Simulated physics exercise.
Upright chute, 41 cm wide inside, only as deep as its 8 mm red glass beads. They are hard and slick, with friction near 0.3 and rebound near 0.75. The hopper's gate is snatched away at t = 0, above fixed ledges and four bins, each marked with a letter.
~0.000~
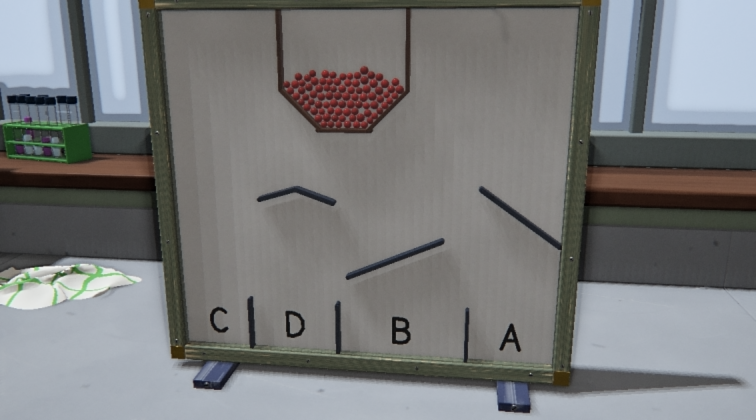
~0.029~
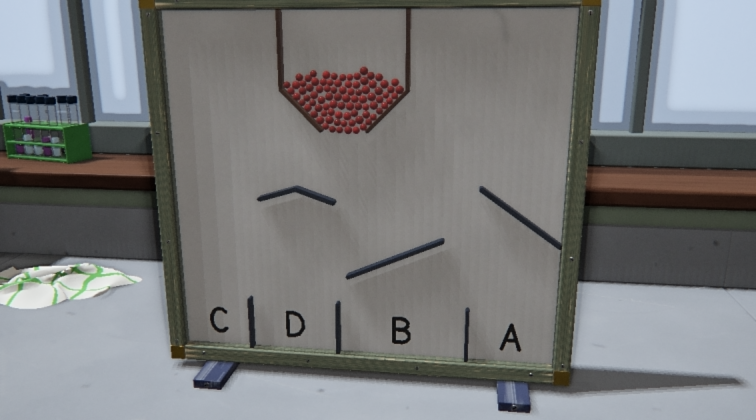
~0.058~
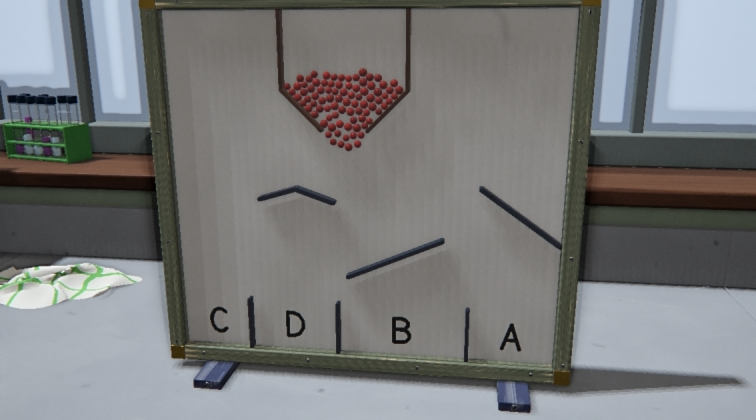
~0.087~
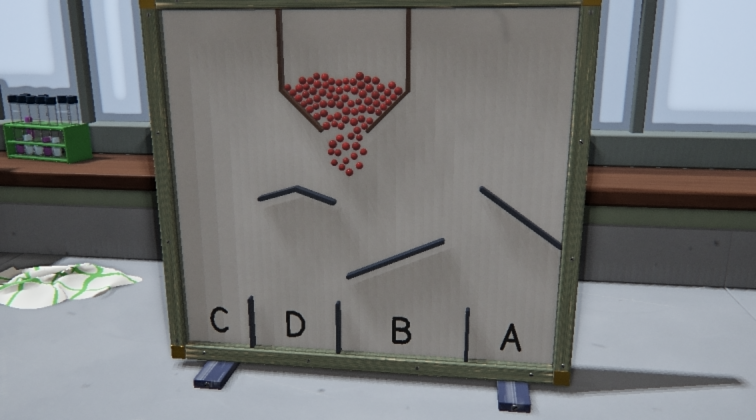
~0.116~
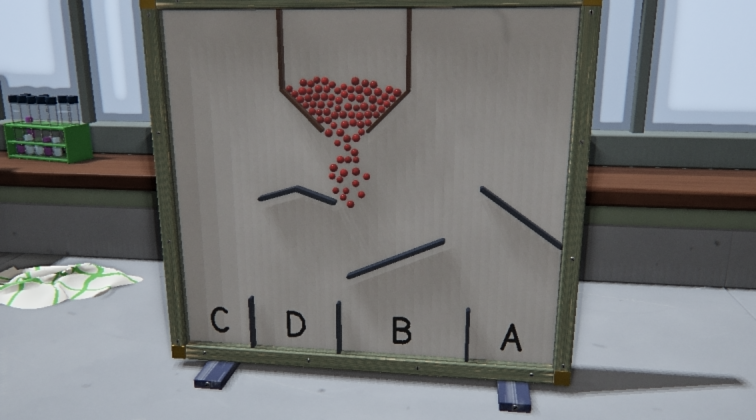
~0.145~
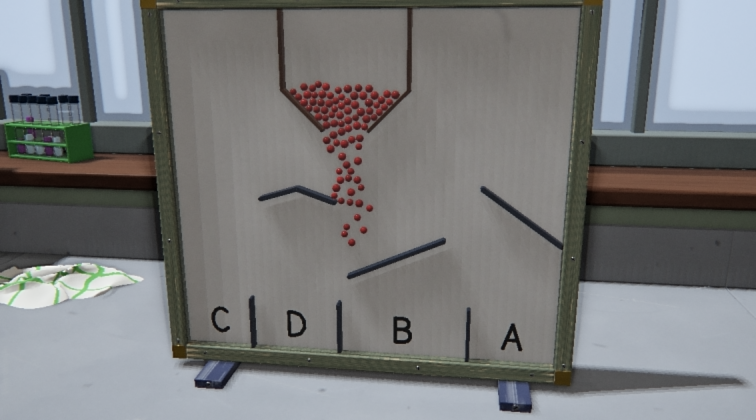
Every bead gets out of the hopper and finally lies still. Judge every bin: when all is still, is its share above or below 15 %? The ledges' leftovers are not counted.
Bin A below, bin B below, bin C below, bin D above 15 %.
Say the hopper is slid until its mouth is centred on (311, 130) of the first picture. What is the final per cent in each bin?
Bin A: 5; bin B: 0; bin C: 30; bin D: 65.
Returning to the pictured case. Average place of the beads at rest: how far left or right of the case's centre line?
It sits around 7 cm left of centre.
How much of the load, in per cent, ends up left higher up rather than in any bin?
Roughly 0 per cent.
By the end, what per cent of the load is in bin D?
90 %.
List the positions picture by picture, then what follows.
In the first frame, gate shut, about 80 beads in the hopper; its mouth (321, 130) to (368, 131); A (511, 337), B (402, 331), C (219, 320), D (296, 324).
In the second frame, gate gone, nothing out yet; bottom bead (348, 130).
In the third frame, 9 out; bottom bead (349, 147).
In the fourth frame, 15 out; bottom bead (349, 172).
In the fifth frame, 23 out; bottom bead (351, 204).
In the sixth frame, 30 out; bottom bead (352, 243); ledges slope (350, 276) to (443, 241), roof (262, 198) to (335, 202), slope (483, 189) to (561, 246).
After 0.24 s, 70 % have left the hopper; down in the bins, nothing yet.
After 0.34 s, 100 % have left the hopper; down in the bins, D 15 %.
After 0.55 s, 100 % have left the hopper; down in the bins, A 5 %, C 5 %, D 55 %.
All still by 2.2 s, A 5 %, B 0 %, C 5 %, D 90 %.
